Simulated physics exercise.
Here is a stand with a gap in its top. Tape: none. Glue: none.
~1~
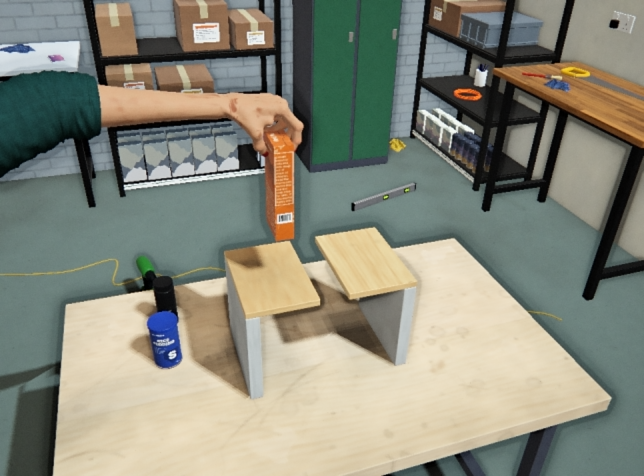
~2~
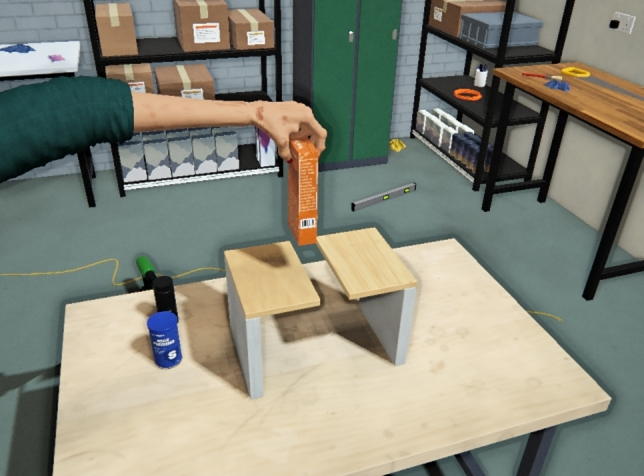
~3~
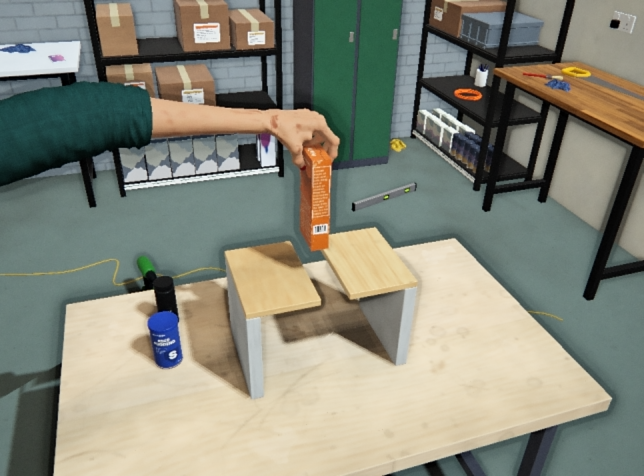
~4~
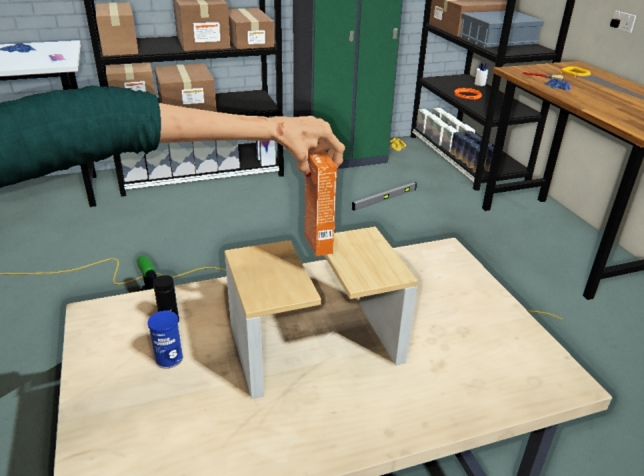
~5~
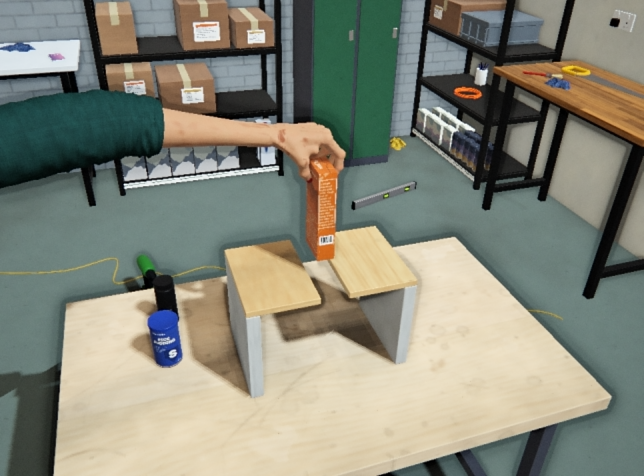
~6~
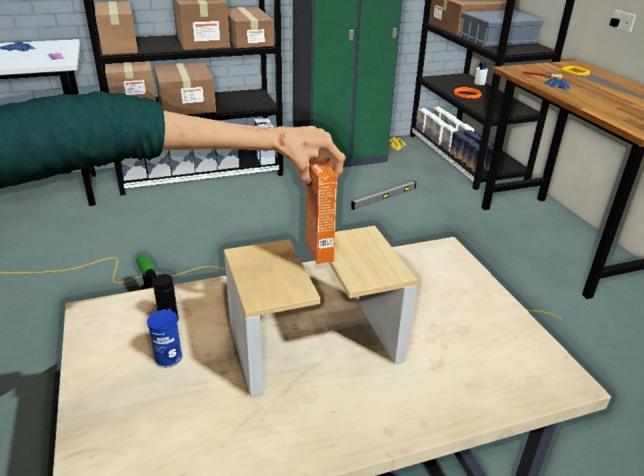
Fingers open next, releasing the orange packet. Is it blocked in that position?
No, it passes.
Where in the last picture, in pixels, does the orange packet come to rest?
At about (318, 313).
Then, 0.20 s past the last view, orange packet displaced a little near (320, 232).
Then, 0.30 s past the last view, orange packet displaced well along near (319, 286).
Then, 0.40 s past the last view, orange packet displaced well along near (318, 306).
Then, 0.50 s past the last view, orange packet displaced well along near (318, 313).
Finally, moved from the start, orange packet; the other 2 still in place. Final places as the last picture's camera would see them, orange packet near (318, 313). The packet drops through.
